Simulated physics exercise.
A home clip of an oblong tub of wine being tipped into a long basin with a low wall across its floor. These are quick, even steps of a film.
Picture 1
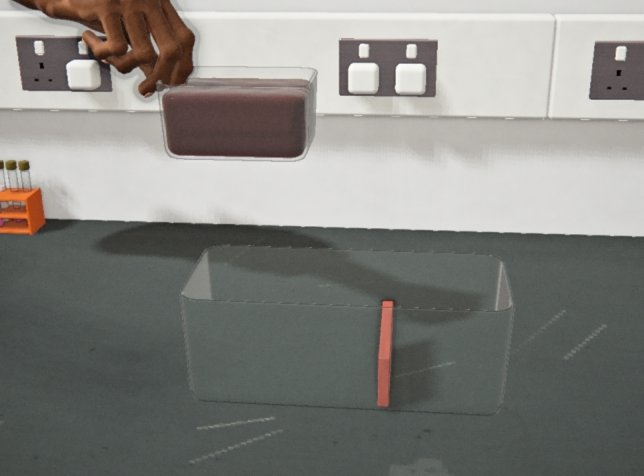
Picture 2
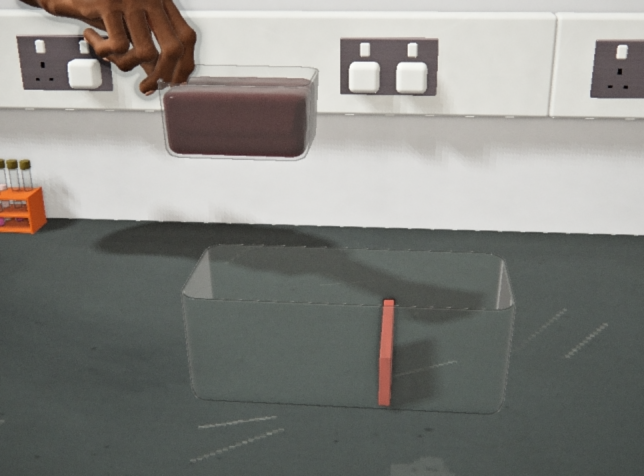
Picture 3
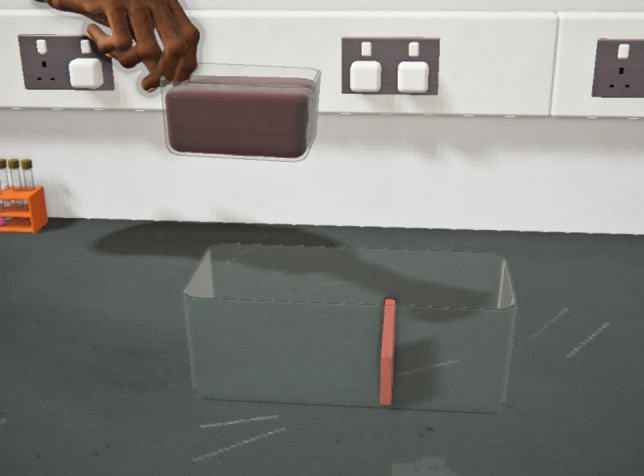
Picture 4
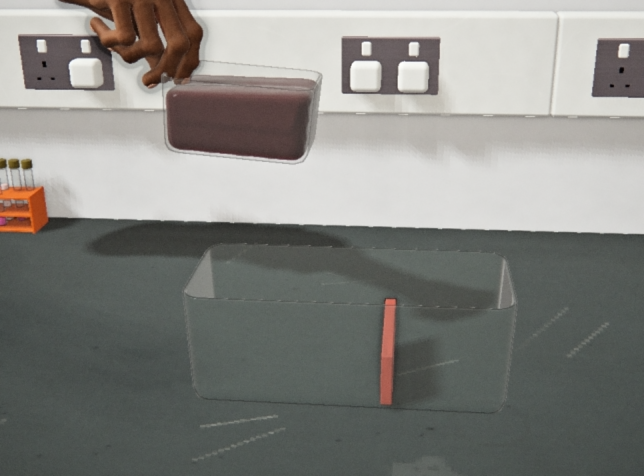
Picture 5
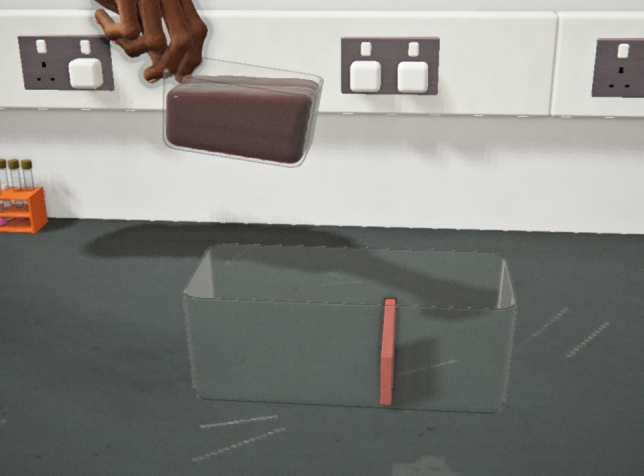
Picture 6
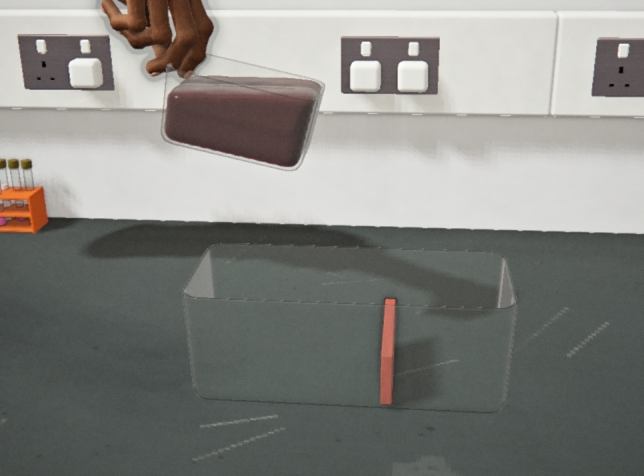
A clear oblong tub of dark reddish wine, held at its upper left by a hand, starts level above a long, empty, see-through basin with a low red wall across its floor. The hand shifts slightly right as the tub tilts gradually, its right end dipping modestly lower.
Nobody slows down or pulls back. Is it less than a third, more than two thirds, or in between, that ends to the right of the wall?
In the end between a third and two thirds is right of the wall.
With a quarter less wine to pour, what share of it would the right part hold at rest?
Roughly 45 in a hundred.
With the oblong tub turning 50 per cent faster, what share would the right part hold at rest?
Close to 55 per cent.
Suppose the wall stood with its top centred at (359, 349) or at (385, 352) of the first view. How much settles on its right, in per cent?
In turn 65 and 50 in a hundred.
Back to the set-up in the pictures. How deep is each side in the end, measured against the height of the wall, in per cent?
Left about 20, right about 50.
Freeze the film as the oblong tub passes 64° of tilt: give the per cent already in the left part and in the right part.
Left: 5 %. Right: 20 %.
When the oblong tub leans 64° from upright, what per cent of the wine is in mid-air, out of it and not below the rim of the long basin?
About 35 per cent.
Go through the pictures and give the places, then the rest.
In the first frame, it leans 0°; its right rim is at (312, 79); the wine meets the walls at (172, 86) and (311, 88); the long basin's rim runs from (194, 272) to (508, 283); the wall's top is at (386, 329).
In the second frame, it leans 1°; its right rim is at (314, 79); the wine meets the walls at (174, 85) and (312, 87).
In the third frame, it leans 2°; its right rim is at (316, 80); the wine meets the walls at (176, 84) and (314, 88).
In the fourth frame, it leans 5°; its right rim is at (317, 84); the wine meets the walls at (177, 84) and (315, 88).
In the fifth frame, it leans 8°; its right rim is at (319, 88); the wine meets the walls at (178, 84) and (316, 88).
In the sixth frame, it leans 13°; its right rim is at (320, 94); the wine meets the walls at (178, 84) and (320, 88).
A moment on, the oblong tub is tipped part way and 42 per cent is still to pour, 5 is left of the wall and 18 right of it.
Next, the oblong tub is tipped on its side and 7 per cent is still to pour, 25 is left of the wall and 59 right of it.
Then the oblong tub is tipped right over and 0 per cent is still to pour, 38 is left of the wall and 60 right of it.
Later the oblong tub is tipped right over and 0 per cent is still to pour, 38 is left of the wall and 60 right of it.
In the end 38 per cent lies left of the wall, 60 right of it and 2 outside.
